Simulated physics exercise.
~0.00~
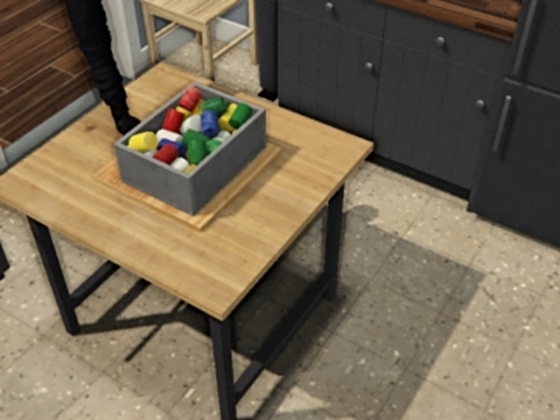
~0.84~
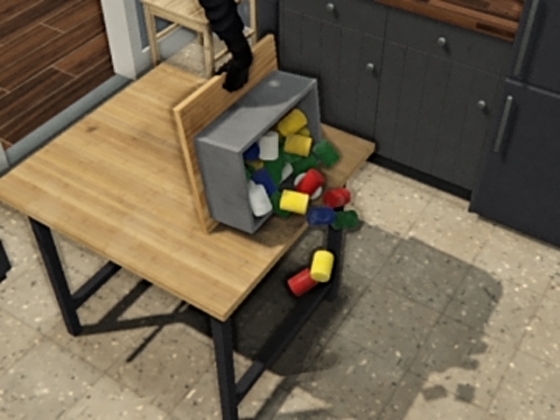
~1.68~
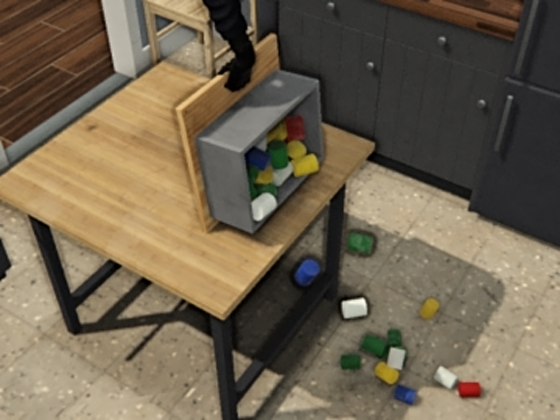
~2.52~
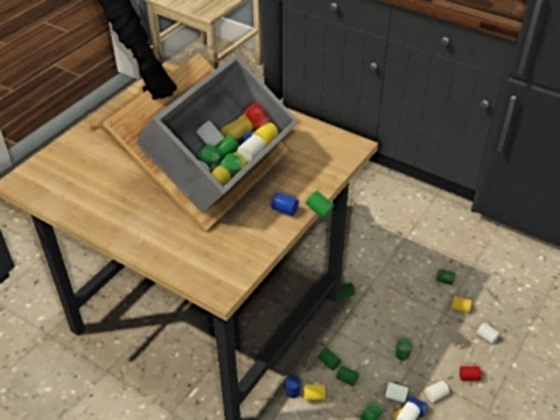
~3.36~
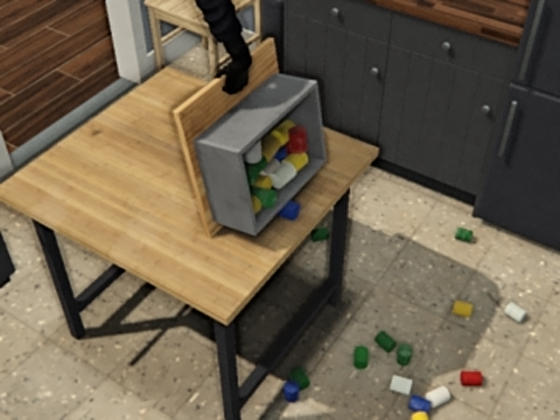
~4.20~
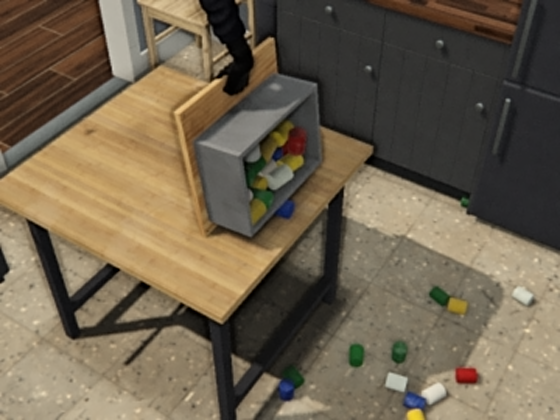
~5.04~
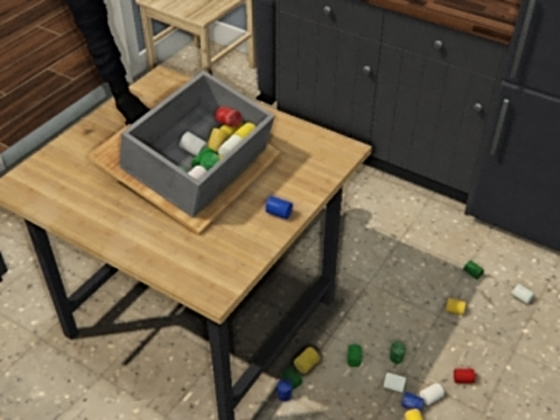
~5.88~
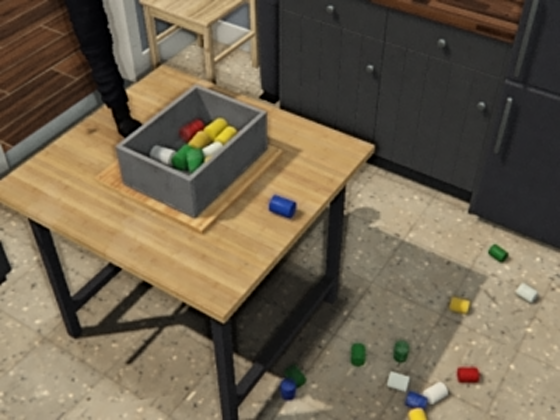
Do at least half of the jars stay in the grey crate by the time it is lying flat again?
No, more than half of them go out of the crate, leaving a smaller group inside while many lie scattered on the floor and a blue one rests on the table.
